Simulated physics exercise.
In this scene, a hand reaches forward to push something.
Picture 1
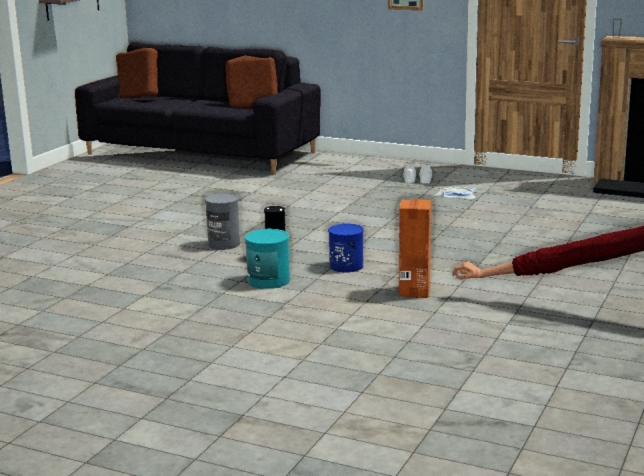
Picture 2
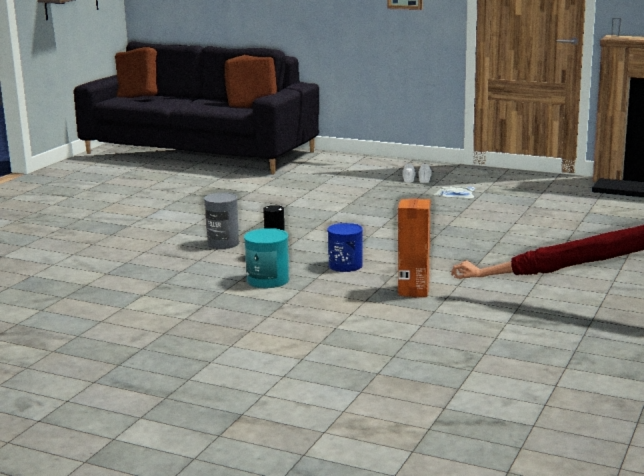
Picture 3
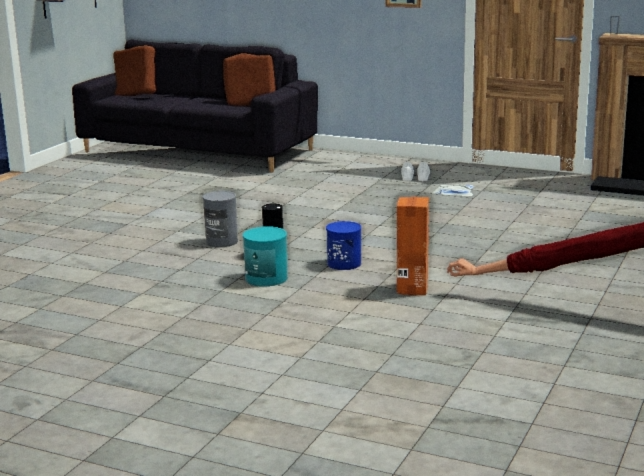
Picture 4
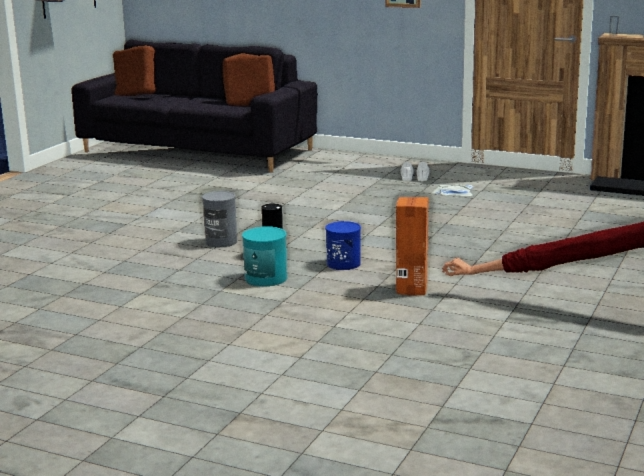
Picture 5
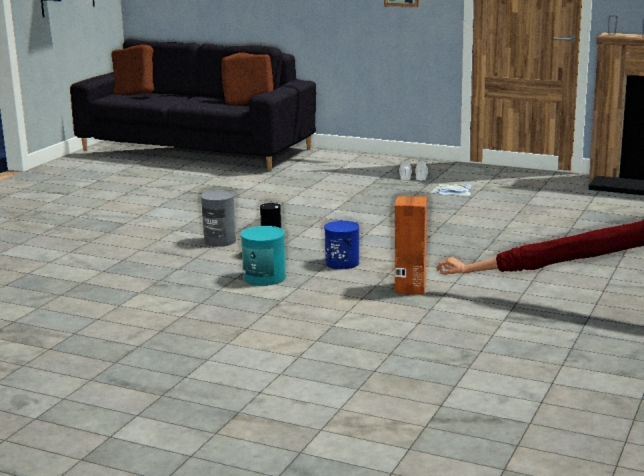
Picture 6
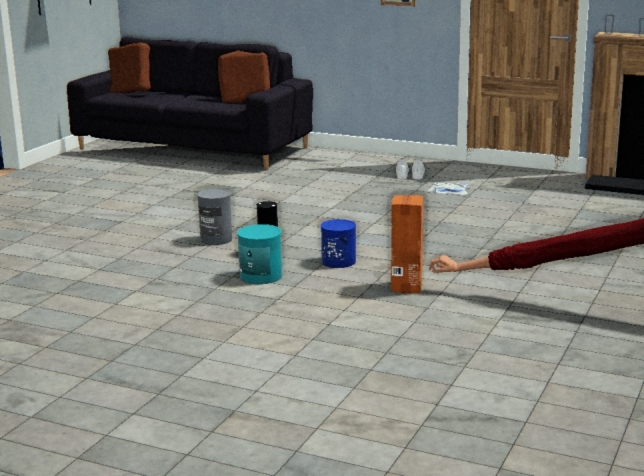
A red-sleeved arm on the right edged its fist slightly left toward a tall orange box standing near gray, black, teal and blue containers, while the view shifted a little and nothing was visibly pushed.
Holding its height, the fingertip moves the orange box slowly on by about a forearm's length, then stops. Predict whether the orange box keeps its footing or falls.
Is not felled.
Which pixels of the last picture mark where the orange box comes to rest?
Close to (353, 239) in the last picture.
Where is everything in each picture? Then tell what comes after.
In the first picture, orange box (415, 249).
In the second picture, orange box (414, 248).
In the third picture, orange box (413, 246).
In the fourth picture, orange box (412, 246).
In the fifth picture, orange box (411, 246).
In the sixth picture, orange box (407, 244).
Then, 0.30 s on from there, orange box shifted a little near (400, 244).
Then, 0.70 s on from there, orange box shifted about its own width near (381, 242).
Then, 0.90 s on from there, orange box shifted about its own width near (370, 241).
Then, 1.20 s on from there, orange box shifted well along near (355, 239).
In the end, moved from the start, orange box. At the end, from the last picture's camera, orange box near (353, 239).
